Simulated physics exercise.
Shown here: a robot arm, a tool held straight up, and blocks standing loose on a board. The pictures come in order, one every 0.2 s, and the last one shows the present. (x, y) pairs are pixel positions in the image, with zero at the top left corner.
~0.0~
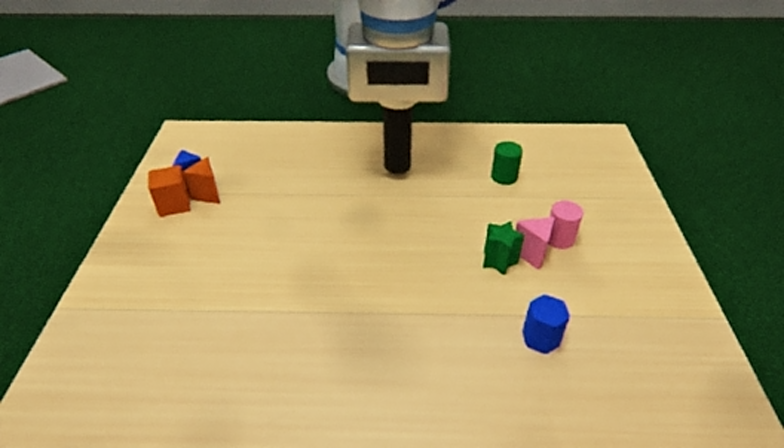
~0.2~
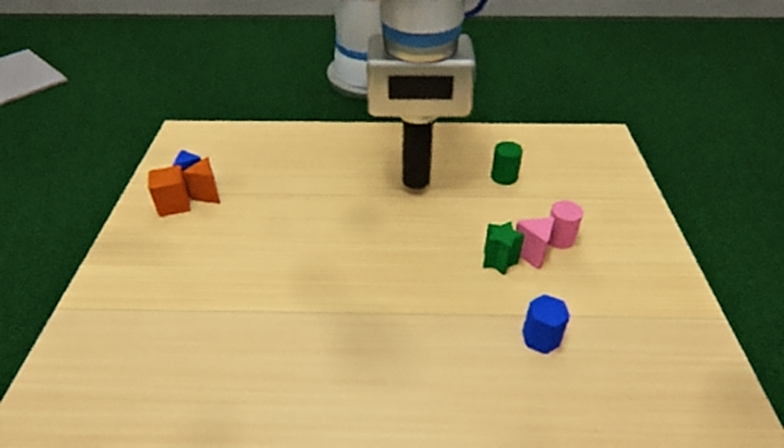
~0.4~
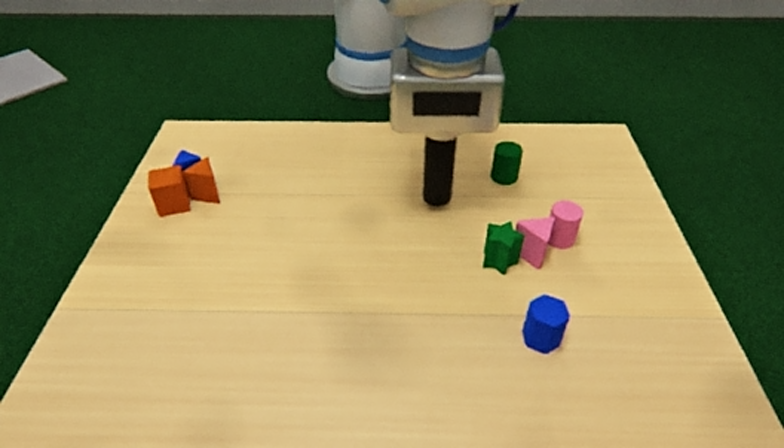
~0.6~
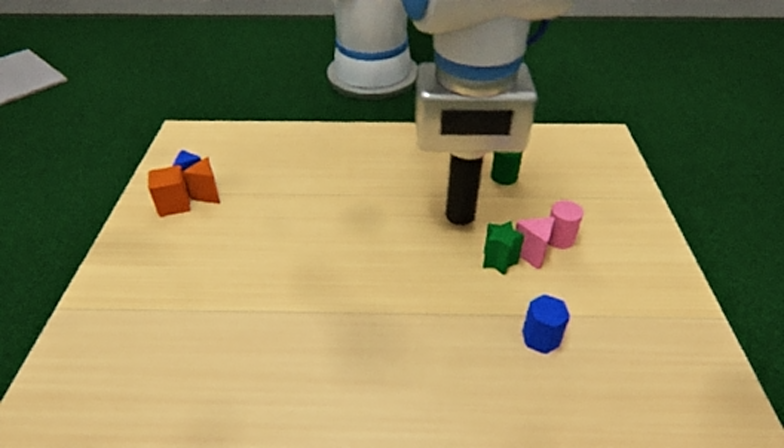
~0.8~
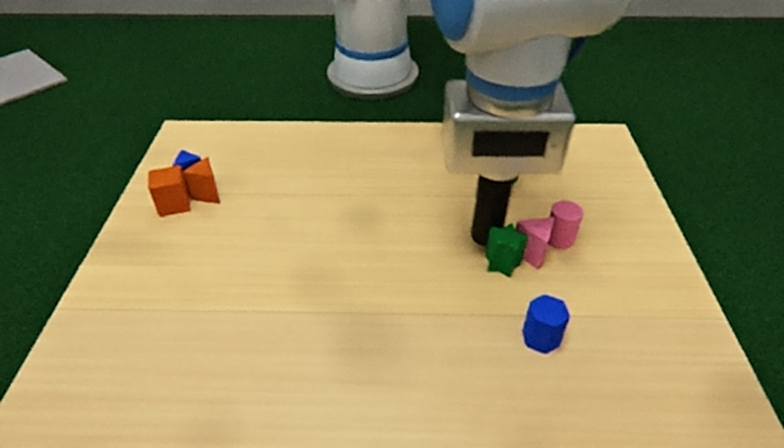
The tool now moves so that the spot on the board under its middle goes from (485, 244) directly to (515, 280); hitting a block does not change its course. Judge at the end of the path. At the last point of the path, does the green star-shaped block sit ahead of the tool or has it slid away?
I think it holds its spot in front.
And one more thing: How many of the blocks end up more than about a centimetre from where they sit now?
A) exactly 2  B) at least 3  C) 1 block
(C)
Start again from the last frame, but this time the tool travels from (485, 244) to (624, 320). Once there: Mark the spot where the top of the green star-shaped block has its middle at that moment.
In the picture, that point is around (534, 263).
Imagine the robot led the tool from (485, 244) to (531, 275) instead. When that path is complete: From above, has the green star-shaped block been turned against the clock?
In short: No.
What follows on the original path. Halfway along, tool at (501, 254); green star-shaped block at (521, 253).
At the end, tool at (517, 272); green star-shaped block at (538, 273); pink triangular piece not moved.
